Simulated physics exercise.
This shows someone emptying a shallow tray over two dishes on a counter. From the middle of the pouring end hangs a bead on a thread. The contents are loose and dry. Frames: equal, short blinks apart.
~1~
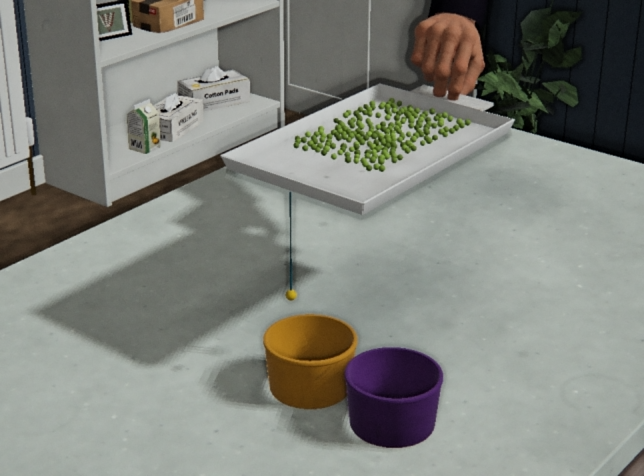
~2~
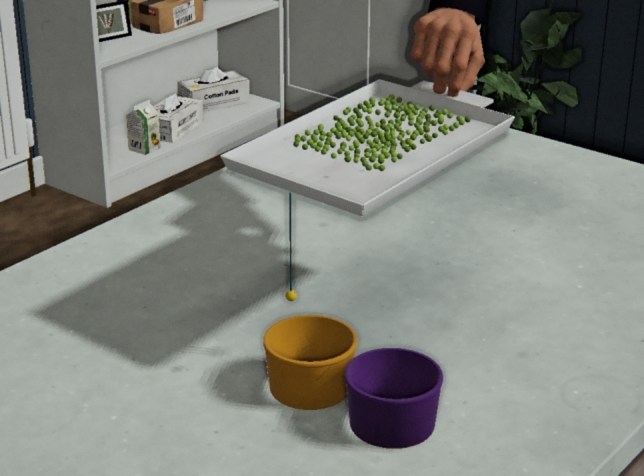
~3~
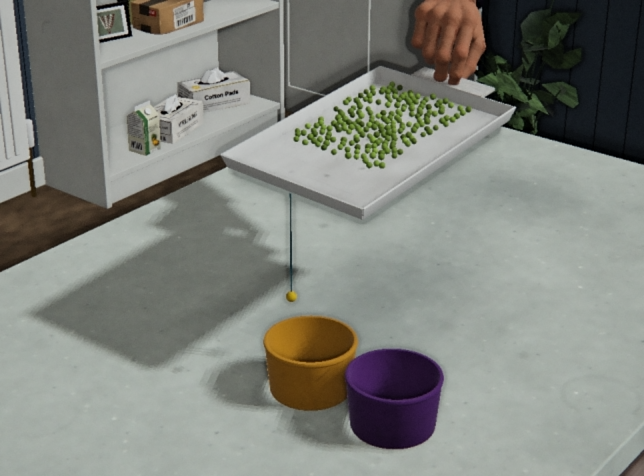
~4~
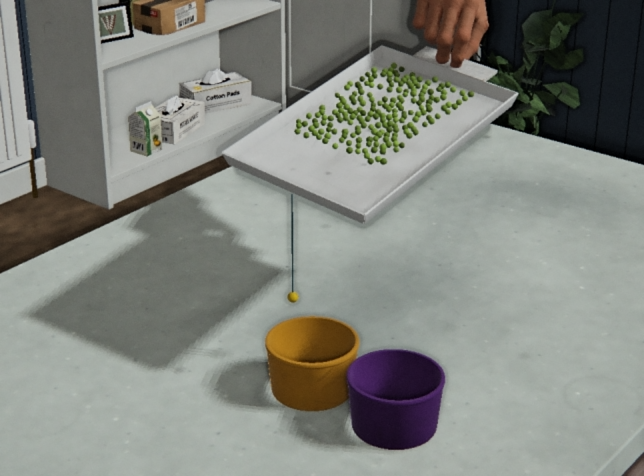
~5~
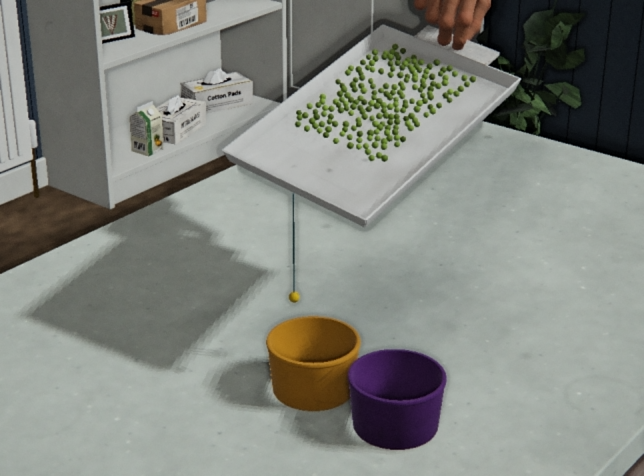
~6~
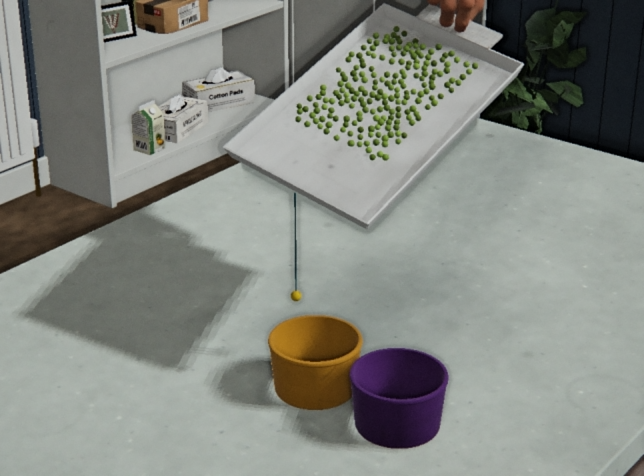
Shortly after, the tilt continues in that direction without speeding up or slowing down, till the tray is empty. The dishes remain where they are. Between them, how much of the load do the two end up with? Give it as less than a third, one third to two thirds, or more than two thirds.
One to two thirds.
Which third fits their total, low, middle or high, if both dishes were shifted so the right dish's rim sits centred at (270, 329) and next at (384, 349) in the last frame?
For the first try it's below one third, and for the second it's the middle third.
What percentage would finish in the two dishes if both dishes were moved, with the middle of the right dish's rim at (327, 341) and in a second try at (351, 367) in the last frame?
The first position comes out at 50 per cent, the other at 60 per cent.
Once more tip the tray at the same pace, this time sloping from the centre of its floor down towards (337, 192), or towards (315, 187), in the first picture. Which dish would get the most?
The leftmost dish, then the leftmost dish.
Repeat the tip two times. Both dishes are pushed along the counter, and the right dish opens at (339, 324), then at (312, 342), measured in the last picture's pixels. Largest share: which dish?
Going by the two tries in order: The right-placed dish, then the right-placed dish.
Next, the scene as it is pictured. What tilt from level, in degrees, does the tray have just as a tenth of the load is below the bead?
A tilt of roughly 65°.
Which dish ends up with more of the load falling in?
The left-hand one comes out ahead.
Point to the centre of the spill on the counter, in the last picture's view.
Roughly pixel (343, 417).
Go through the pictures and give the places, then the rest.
Corners of the pouring end near (228, 155) and (363, 200), level; middle of the load near (376, 133), dried peas; left dish near (282, 376); right dish near (366, 414); bead on its thread near (291, 295), in the first picture.
Corners of the pouring end near (228, 155) and (362, 202), level; middle of the load near (376, 131), in the second picture.
Corners of the pouring end near (228, 154) and (363, 205), tipped barely, lowest at the right corner; middle of the load near (377, 124), in the third picture.
Corners of the pouring end near (228, 152) and (364, 211), tipped a little, lowest at the right corner; middle of the load near (378, 112), in the fourth picture.
Corners of the pouring end near (229, 149) and (365, 215), tipped clearly, lowest at the right corner; middle of the load near (379, 101), in the fifth picture.
Corners of the pouring end near (230, 146) and (367, 218), tipped clearly, lowest at the right corner; middle of the load near (380, 92), near half on the move; left dish near (287, 377); right dish near (371, 415), in the sixth picture.
Shortly afterwards, tray tipped steeply; near half on the tray; a little in the right dish; only a few in the left dish; only a few outside both; near half in the air.
Next, tray tipped past a quarter turn; a little on the tray; a little in the right dish; near a third in the left dish; near a third outside both; a little in the air.
Some moments later, tray tipped past a quarter turn; a little in the right dish; near a third in the left dish; near half outside both.
In the end, tray tipped past a quarter turn; a little in the right dish; near a third in the left dish; near half outside both.
